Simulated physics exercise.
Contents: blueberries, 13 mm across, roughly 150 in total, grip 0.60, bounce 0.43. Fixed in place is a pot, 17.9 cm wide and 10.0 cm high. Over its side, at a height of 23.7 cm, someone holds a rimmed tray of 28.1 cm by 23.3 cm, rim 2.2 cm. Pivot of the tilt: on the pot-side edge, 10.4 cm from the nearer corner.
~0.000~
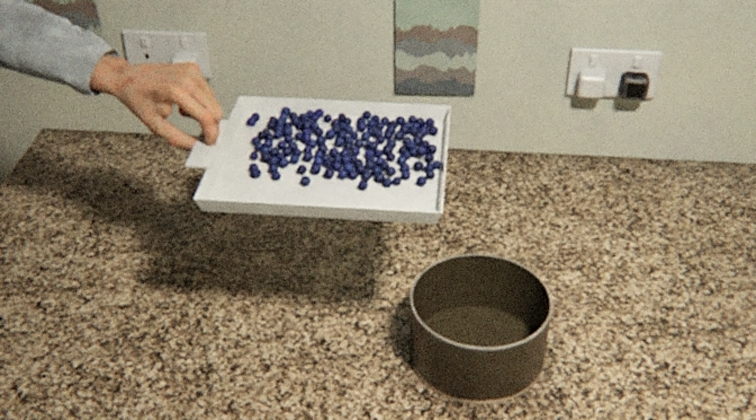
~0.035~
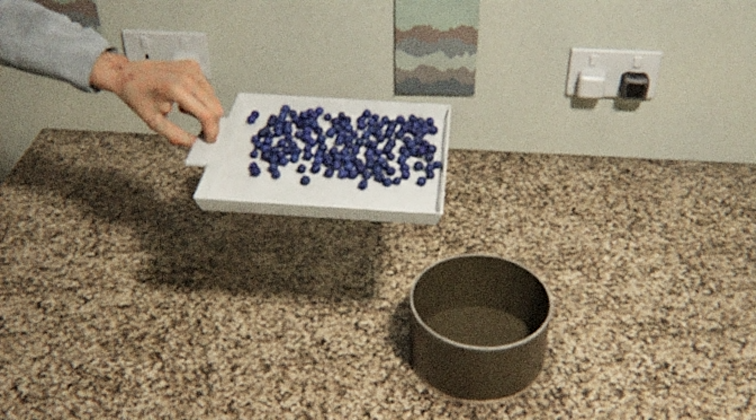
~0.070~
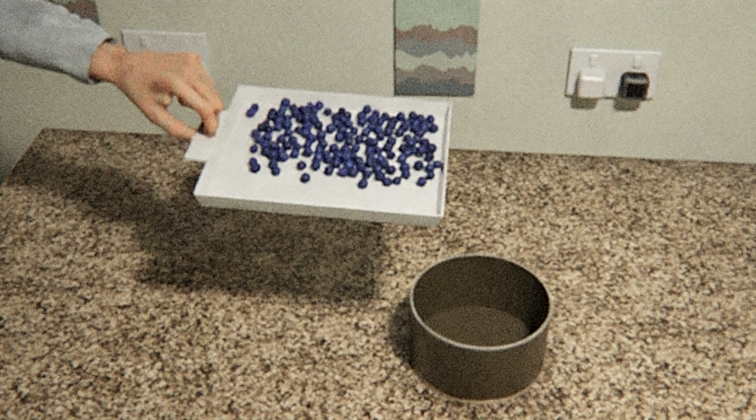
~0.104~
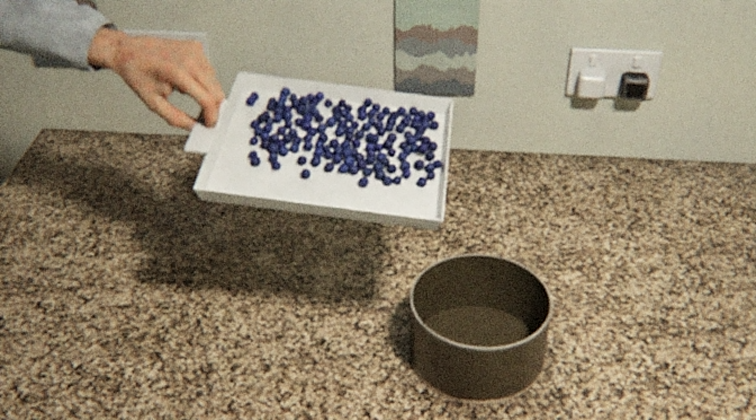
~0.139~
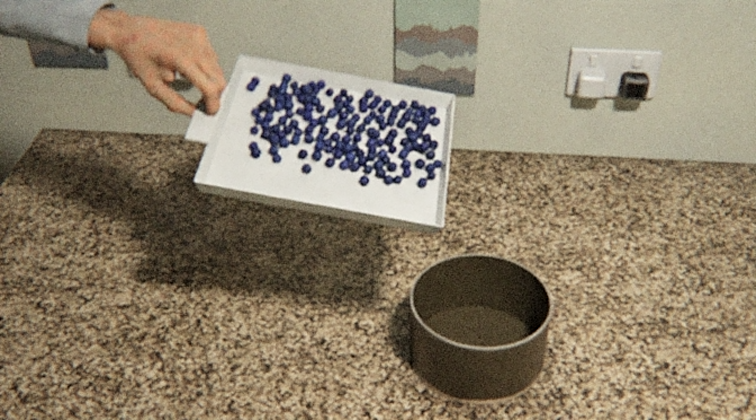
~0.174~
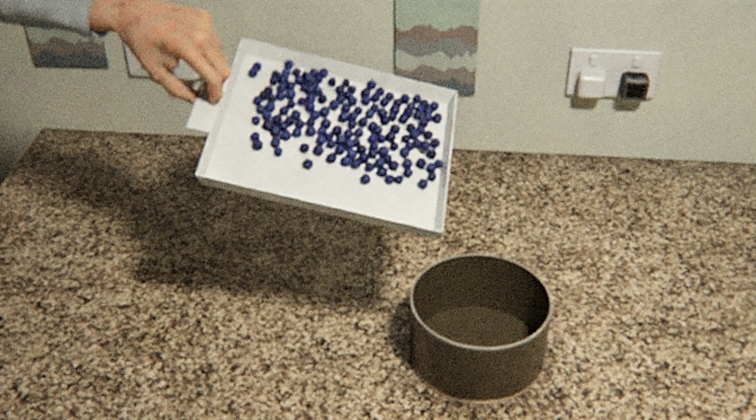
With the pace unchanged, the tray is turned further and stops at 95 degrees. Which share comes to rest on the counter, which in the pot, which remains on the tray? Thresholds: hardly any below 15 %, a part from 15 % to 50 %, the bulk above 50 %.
Prediction - counter: A part; pot: The bulk; tray: Hardly any.
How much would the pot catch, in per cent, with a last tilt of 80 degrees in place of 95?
I'd expect some 70 per cent in the pot.
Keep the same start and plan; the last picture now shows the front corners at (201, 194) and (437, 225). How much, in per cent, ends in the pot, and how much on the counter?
That works out as pot 30 and counter 70.
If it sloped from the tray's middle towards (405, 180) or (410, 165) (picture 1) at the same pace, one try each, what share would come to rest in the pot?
Near 80 and 35 per cent, in that order.
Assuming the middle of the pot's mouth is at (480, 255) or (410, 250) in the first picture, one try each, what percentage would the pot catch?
I'd say some 5 per cent for the first and some 5 per cent for the second.
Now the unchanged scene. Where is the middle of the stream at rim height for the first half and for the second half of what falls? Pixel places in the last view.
I'd mark about (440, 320) for the first half and about (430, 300) for the second.
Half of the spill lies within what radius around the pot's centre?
I'd say close to 18 centimetres.
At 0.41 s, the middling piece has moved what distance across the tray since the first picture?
It has moved some 5 cm from its start.
After 0.41 s, tilt 58 degrees; the tray holds 100 %, the pot 0 %.
After 0.56 s, tilt 83 degrees; the tray holds 90 %, the pot 0 %.
Then, at 0.84 s, tilt 95 degrees; the tray holds 0 %, the pot 70 %.
By 1.5 s all is still; counter 30 %, pot 70 %, tray 0 %.
